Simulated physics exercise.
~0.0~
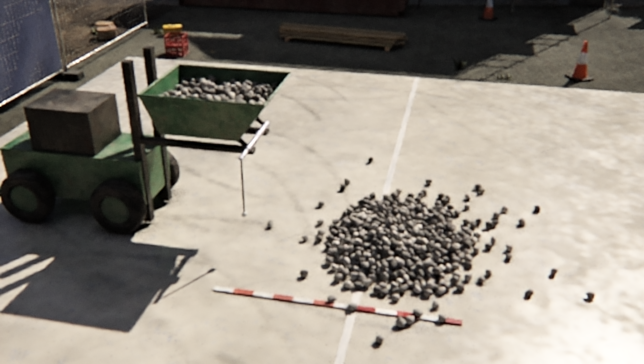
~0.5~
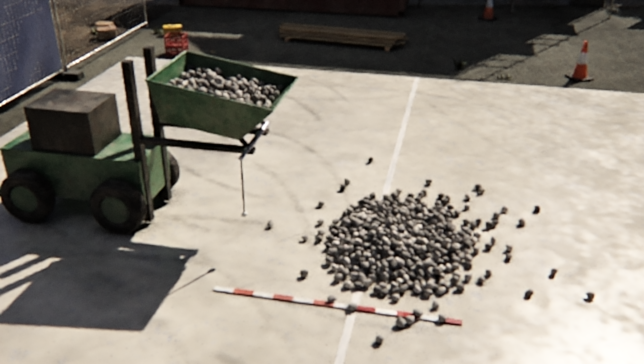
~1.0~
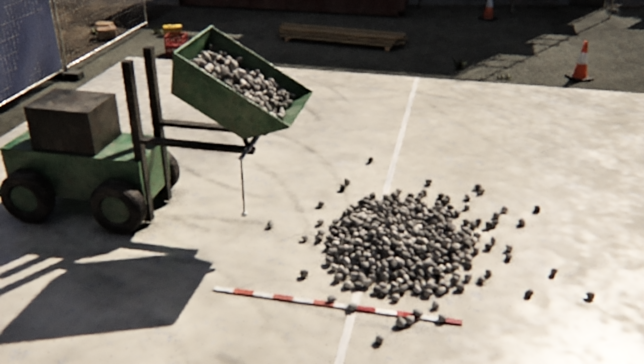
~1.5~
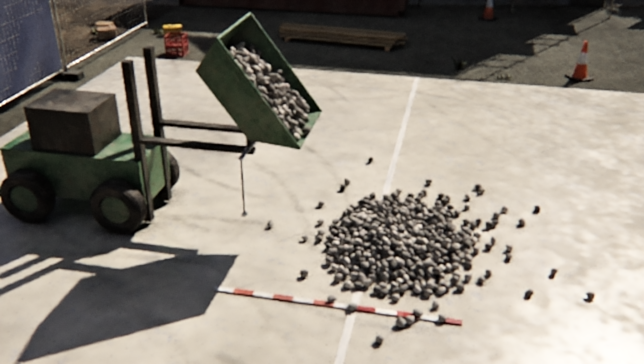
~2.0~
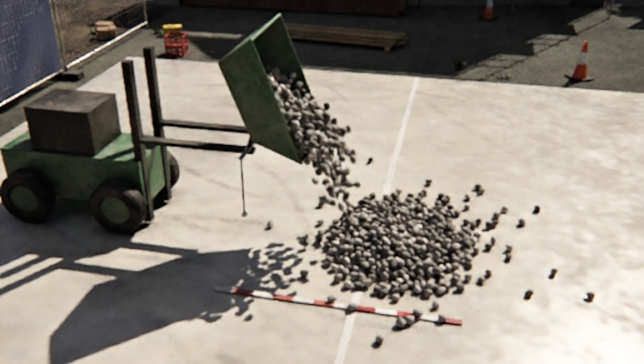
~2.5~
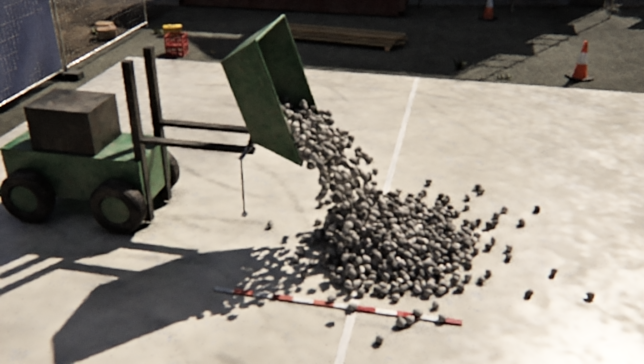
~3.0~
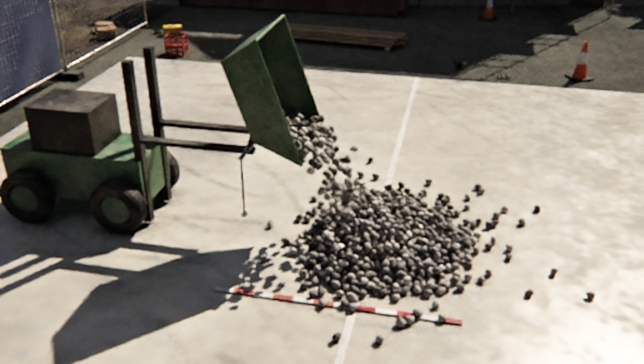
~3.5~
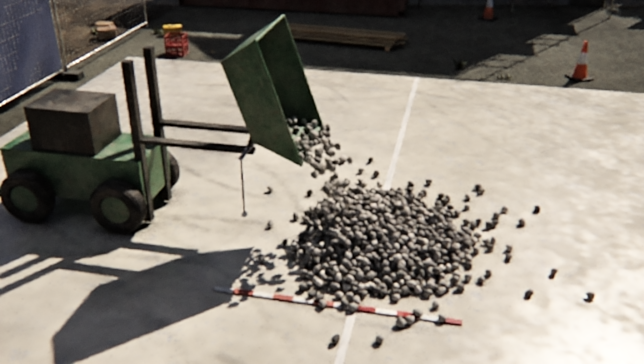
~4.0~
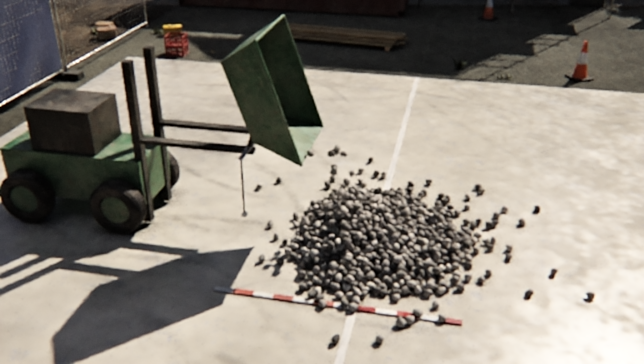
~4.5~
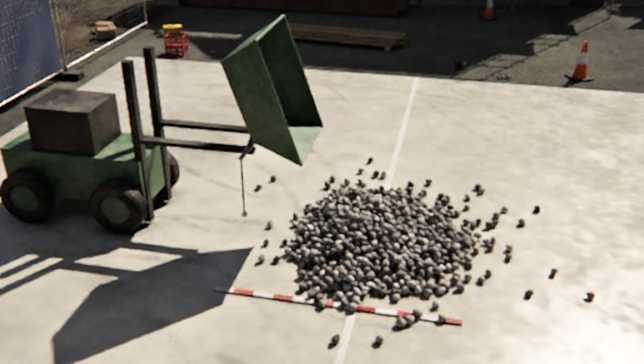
At first, a green forklift on the left holds a skip full of grey cobbles near a loose pile lying across a painted line on pale, level ground. The skip tips steadily to the right, while the cobbles stay inside and its shadow swings across the floor. Once it is steeply tilted, the stones pour over its lower edge onto the near side of the heap. The skip then holds still as the stream thins to a few last stones. Finally, the skip hangs empty, and a larger, broader pile rests across the line beside the red and white pole.
